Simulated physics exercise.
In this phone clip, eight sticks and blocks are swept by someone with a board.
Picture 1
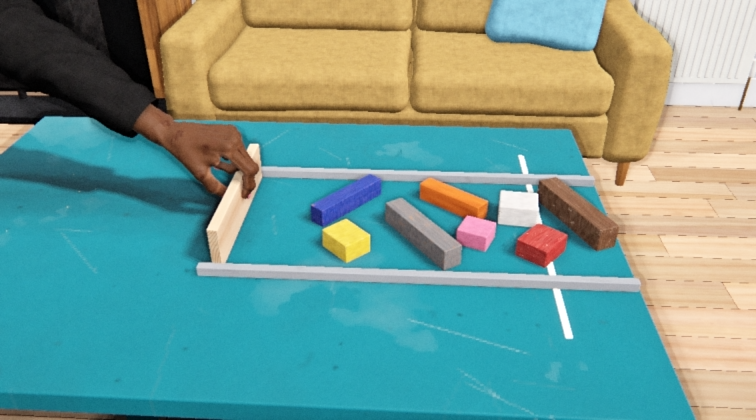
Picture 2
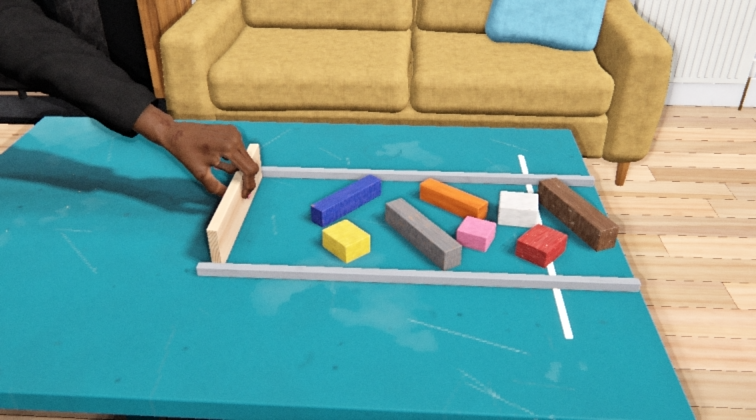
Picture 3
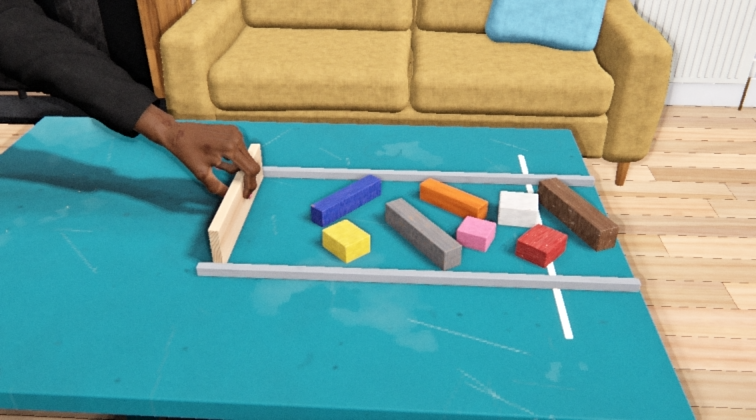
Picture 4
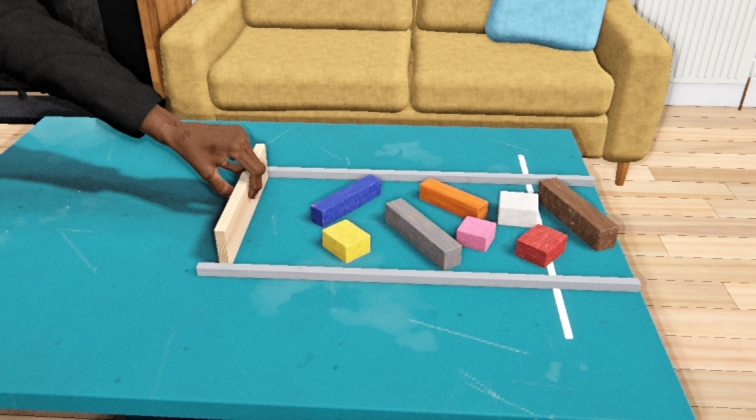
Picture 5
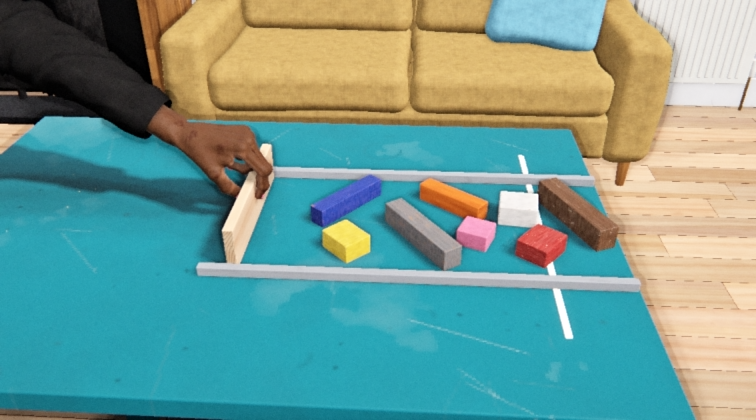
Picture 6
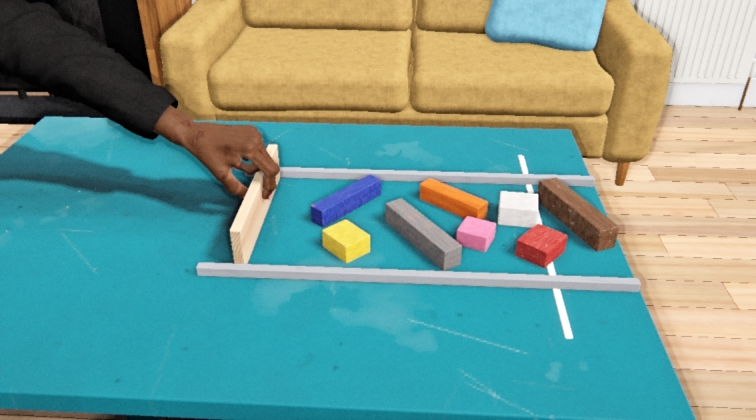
The clip shows a hand holding a wooden board upright between two grey rails on a teal table and sliding it slightly to the right, while the eight colourful blocks and bars in front of it stay still.
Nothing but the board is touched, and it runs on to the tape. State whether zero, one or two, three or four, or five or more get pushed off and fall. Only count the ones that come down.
Most likely, a single one or a pair will tumble down.
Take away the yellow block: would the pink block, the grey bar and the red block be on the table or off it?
Result - pink block: Up; grey bar: Up; red block: Up.
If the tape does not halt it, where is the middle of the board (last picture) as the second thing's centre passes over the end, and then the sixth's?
The first puts it near (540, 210), the next near (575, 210).
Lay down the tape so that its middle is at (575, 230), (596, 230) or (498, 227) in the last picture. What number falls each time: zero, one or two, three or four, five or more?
Taken in the order given: 3 or 4, at least five, zero.
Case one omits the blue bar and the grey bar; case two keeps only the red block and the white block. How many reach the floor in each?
First 0, then 0.
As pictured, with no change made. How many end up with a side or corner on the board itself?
Counting them up gives 2.
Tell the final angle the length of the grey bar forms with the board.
Close to 10°.
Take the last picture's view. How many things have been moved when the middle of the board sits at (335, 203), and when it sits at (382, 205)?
That gives 2 for the first and 3 for the second.
Early on, none off yet; brown bar at rest near (575, 213); red block at rest near (541, 246); white block at rest near (518, 209).
Finally, the number that fall off is one or two; lost, brown bar.
